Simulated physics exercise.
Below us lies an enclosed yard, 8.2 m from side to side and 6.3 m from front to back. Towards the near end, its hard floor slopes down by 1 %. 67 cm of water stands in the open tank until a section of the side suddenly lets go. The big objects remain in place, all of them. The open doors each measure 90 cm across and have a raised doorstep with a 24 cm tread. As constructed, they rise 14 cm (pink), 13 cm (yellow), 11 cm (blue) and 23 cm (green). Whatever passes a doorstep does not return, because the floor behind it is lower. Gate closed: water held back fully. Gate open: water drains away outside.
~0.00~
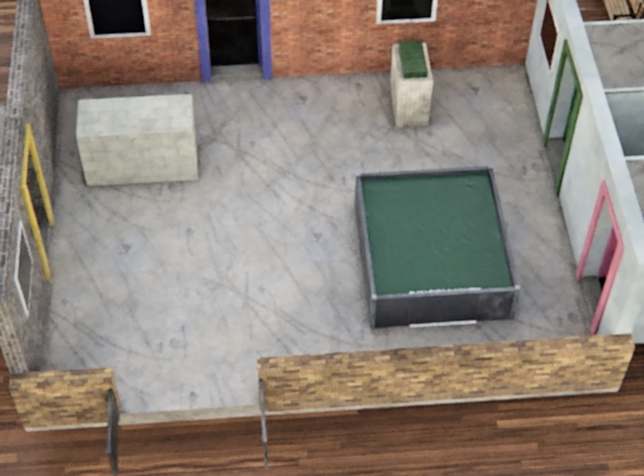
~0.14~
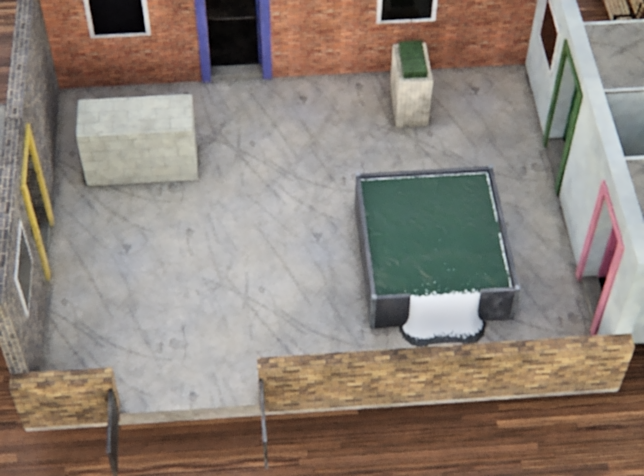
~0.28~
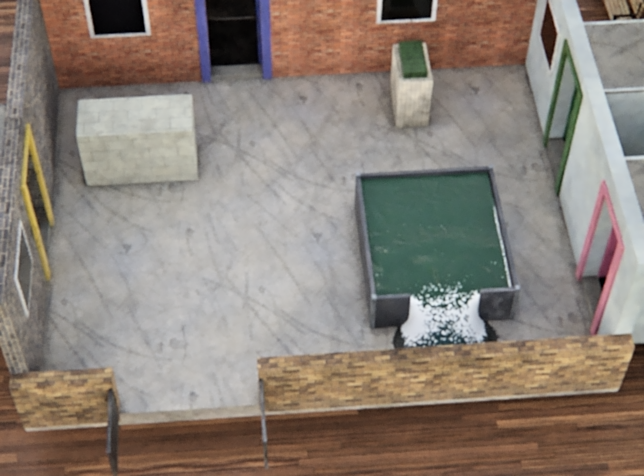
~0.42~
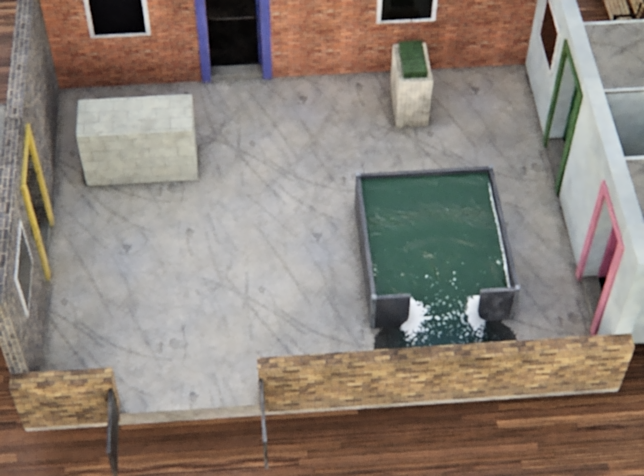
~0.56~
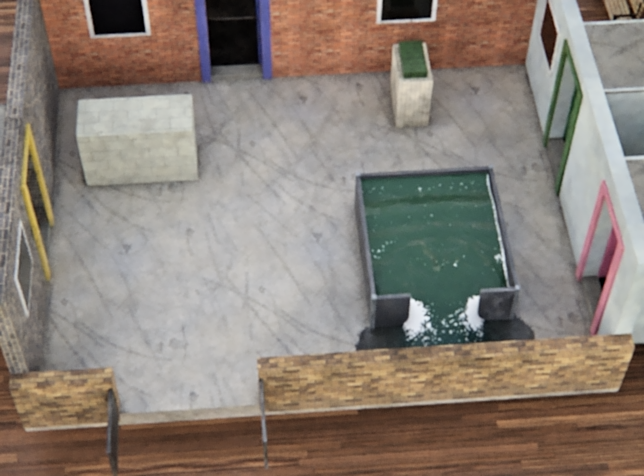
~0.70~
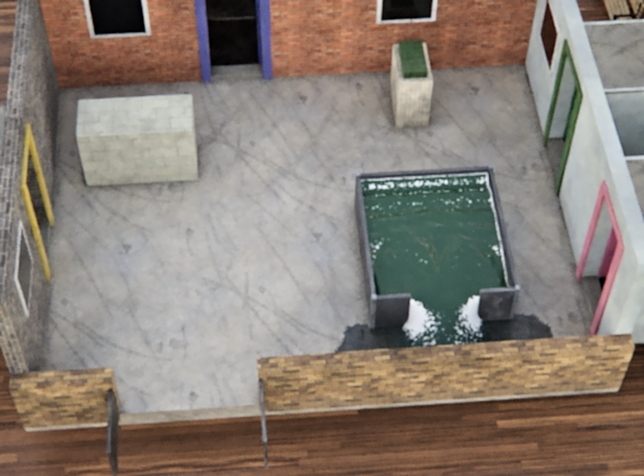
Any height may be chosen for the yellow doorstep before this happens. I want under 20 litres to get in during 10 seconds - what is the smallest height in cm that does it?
You would need about 7 cm.
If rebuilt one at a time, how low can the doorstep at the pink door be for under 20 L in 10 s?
Pink: 21 cm.
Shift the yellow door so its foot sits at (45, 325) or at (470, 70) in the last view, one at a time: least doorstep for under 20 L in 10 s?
Roughly 11.0 cm for the first and 11.5 cm for the second.
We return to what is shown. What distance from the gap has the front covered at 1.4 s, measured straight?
Around 3.6 m out.
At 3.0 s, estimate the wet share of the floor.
I'd say near 50 percent.
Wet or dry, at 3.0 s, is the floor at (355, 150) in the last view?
At that moment it's not yet touched.
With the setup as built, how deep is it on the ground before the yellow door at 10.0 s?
Lab note: Depth approx. 6.0 cm.
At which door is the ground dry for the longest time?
It's the blue one.
After 1.4 s water covers 15 % of the floor, deepest (54 cm) near (449, 366); it has not reached the yellow door.
After 3.0 s water covers 50 % of the floor, deepest (34 cm) near (585, 368); it has not reached the yellow door.
After 10.0 s water covers 95 % of the floor, deepest (13 cm) near (573, 369); 6 cm at the yellow door, 0 litres in over its 13 cm doorstep.
At the yellow door as built, the water arrived by 3.2 s and peaked near 13 cm at 3.8 s.
Run again over the same 10 s with other heights there, 31 litres in over 6 cm, 8 litres over 8.5 cm. The limit of 20 litres is kept from about 7 cm up.
